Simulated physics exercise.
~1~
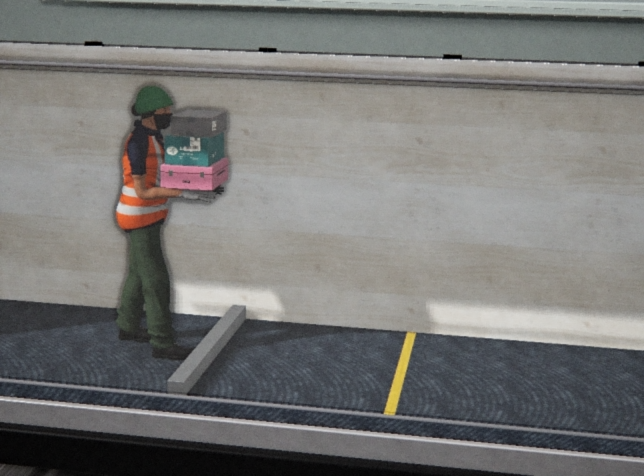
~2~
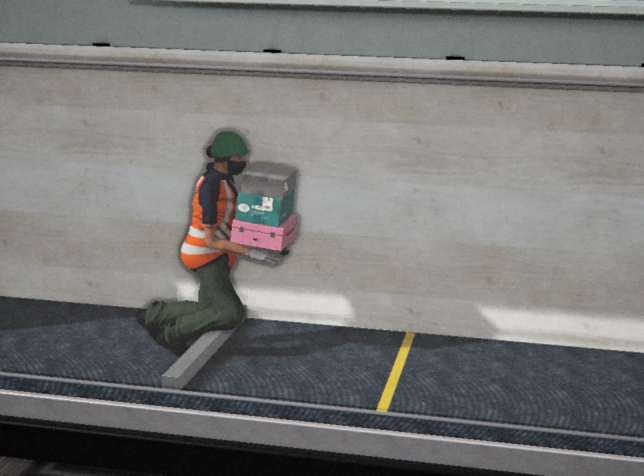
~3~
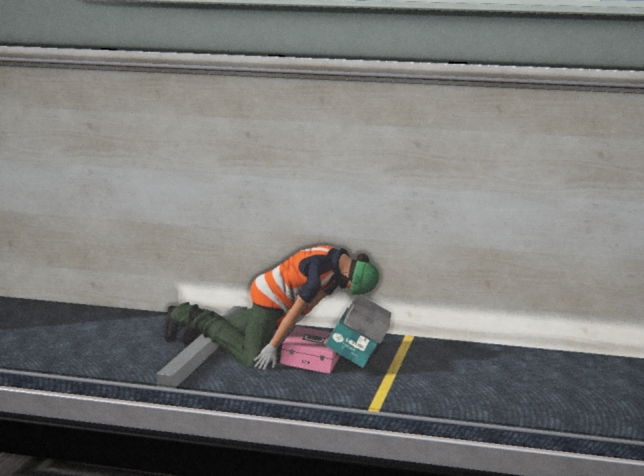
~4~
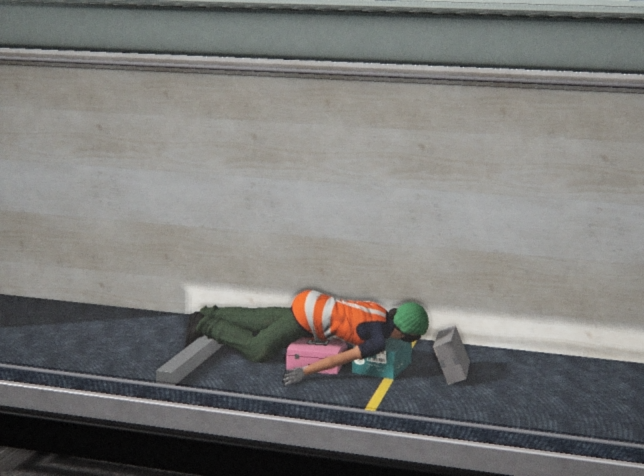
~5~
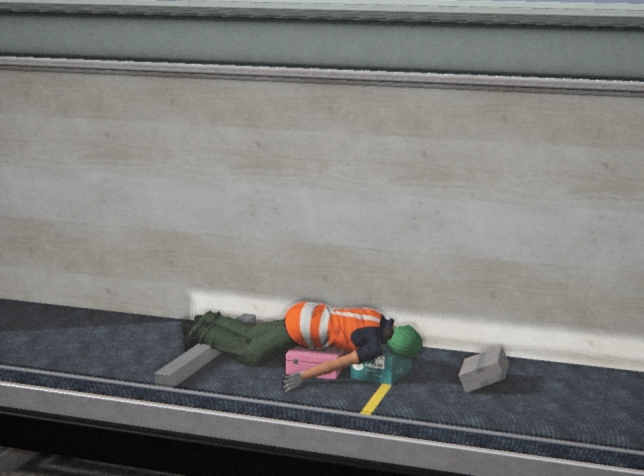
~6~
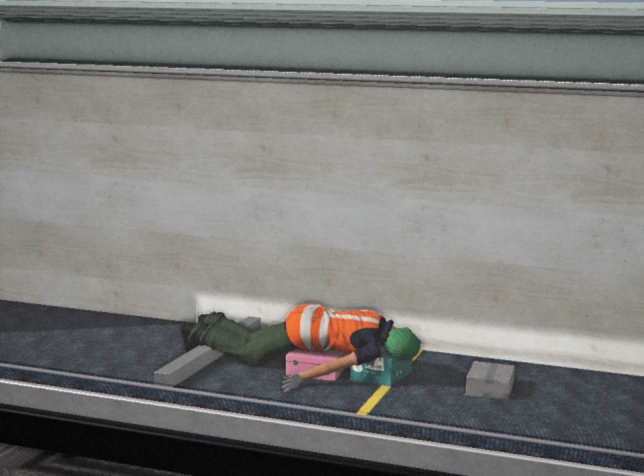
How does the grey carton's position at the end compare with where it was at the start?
At the start the grey carton sits on top of the stack in the courier's arms, left of the yellow line. By the end it lies on the floor to the right of the line, beyond the courier's head.
